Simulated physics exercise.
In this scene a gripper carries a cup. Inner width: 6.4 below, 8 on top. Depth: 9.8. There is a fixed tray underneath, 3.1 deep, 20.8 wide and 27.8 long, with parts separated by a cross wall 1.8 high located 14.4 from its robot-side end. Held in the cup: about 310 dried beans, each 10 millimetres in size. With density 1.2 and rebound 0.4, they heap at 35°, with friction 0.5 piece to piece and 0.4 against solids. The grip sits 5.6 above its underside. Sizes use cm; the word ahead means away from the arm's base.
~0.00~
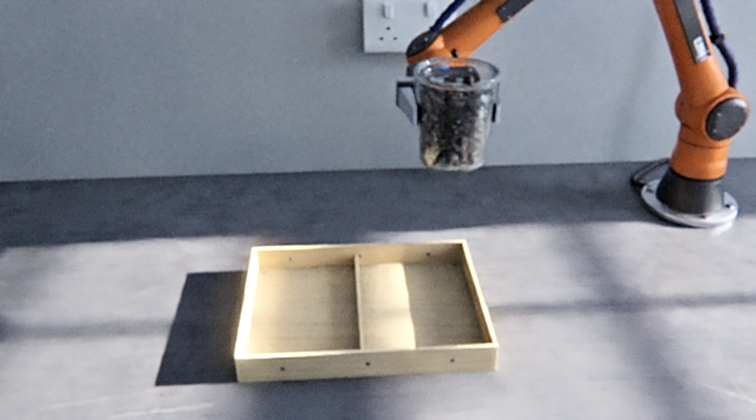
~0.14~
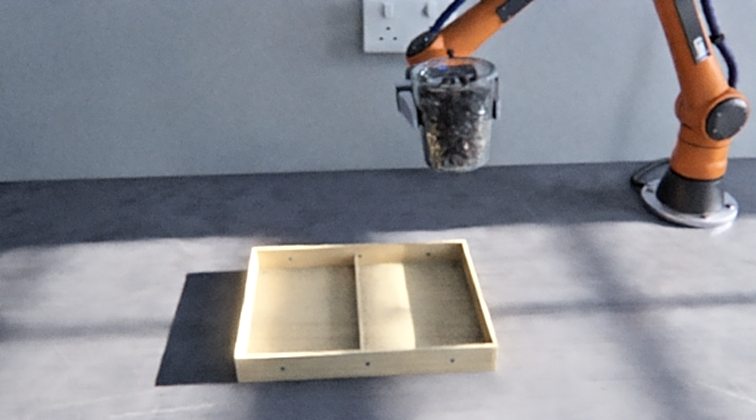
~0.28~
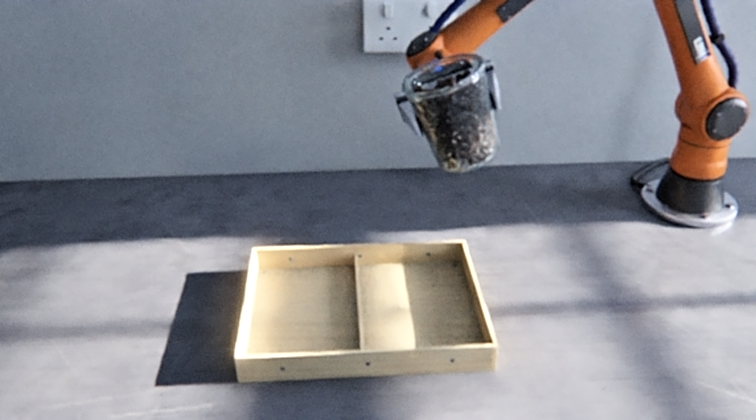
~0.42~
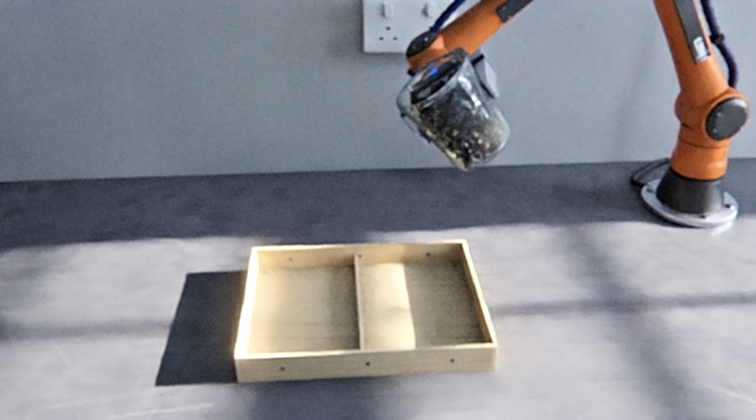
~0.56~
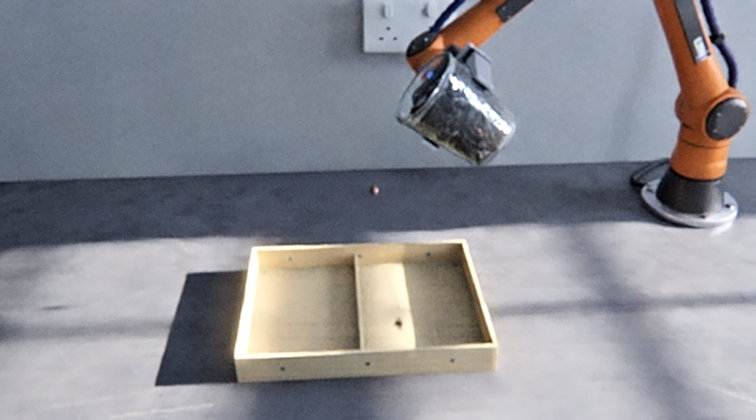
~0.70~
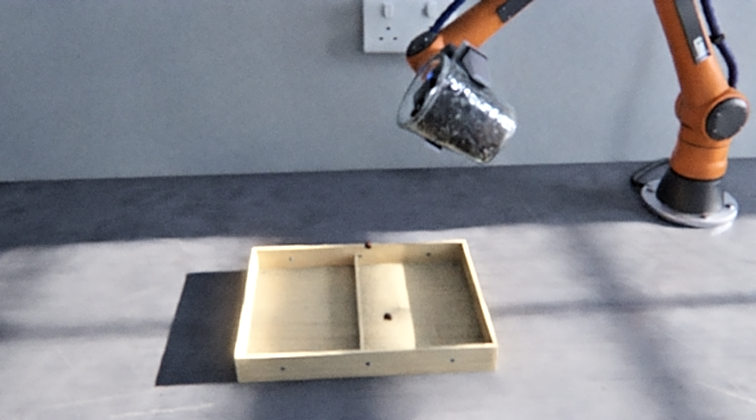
On a grey tabletop against a pale wall, an orange robot arm holds a clear cup of dark beans above and behind a divided wooden tray. The arm steadily tips the cup over toward the left, then a couple of beans drop, and one rests in the tray's right section.
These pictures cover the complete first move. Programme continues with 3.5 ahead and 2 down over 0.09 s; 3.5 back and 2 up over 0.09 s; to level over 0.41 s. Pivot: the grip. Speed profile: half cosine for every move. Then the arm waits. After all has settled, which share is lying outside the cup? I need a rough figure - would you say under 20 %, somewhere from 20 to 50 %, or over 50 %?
I would say under 20 %.
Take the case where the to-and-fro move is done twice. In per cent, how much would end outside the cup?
Roughly 15 percent.
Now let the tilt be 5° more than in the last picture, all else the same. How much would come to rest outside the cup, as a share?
About 15 percent.
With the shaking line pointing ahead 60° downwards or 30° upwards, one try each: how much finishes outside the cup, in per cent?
5 and 45 %.
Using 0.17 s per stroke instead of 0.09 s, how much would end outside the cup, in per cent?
Then about 0 per cent.
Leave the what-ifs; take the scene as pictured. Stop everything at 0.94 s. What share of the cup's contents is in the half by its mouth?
Mouth half share: Roughly 40 %.
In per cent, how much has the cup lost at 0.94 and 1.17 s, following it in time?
At the first time about 10 per cent, at the second about 10 per cent.
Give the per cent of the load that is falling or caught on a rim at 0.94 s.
I'd reckon close to 9 per cent.
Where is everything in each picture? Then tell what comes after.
The first picture shows cup middle at (454, 117), level; upper third of the load around (455, 99), from x 425 to 490, top at y 55; 311 in the cup.
The second picture shows cup middle at (455, 117), tilted 5° forward; upper third of the load around (457, 99), from x 425 to 485, top at y 55.
The third picture shows cup middle at (456, 117), tilted 20° forward; upper third of the load around (457, 99), from x 420 to 490, top at y 55.
The fourth picture shows cup middle at (458, 116), tilted 37° forward; upper third of the load around (458, 99), from x 410 to 500, top at y 70; 309 in the cup, 2 in flight or on a rim.
The fifth picture shows cup middle at (459, 115), tilted 52° forward; upper third of the load around (459, 98), from x 375 to 505, top at y 75; 309 in the cup, 1 in the robot-side part, 1 in flight or on a rim.
The sixth picture shows cup middle at (460, 114), tilted 57° forward; upper third of the load around (460, 98), from x 370 to 505, top at y 75; 309 in the cup, 2 in the robot-side part.
After 0.94 s, tilted 54° forward, highest piece 29 above the table; 280 in the cup, 2 in the robot-side part, 29 in flight or on a rim.
After 1.17 s, tilted 11° forward, highest piece 31 above the table; 278 in the cup, 20 in the far-side part, 11 in the robot-side part, 2 in flight or on a rim.
After 1.49 s, level, highest piece 31 above the table; 278 in the cup, 19 in the far-side part, 11 in the robot-side part, 3 on the table or floor.
After 2.54 s, level, highest piece 31 above the table; 278 in the cup, 19 in the far-side part, 11 in the robot-side part, 3 on the table or floor.
At rest, 278 in the cup, 19 in the far-side part, 11 in the robot-side part, 3 on the table or floor. That is 11 % outside the cup.
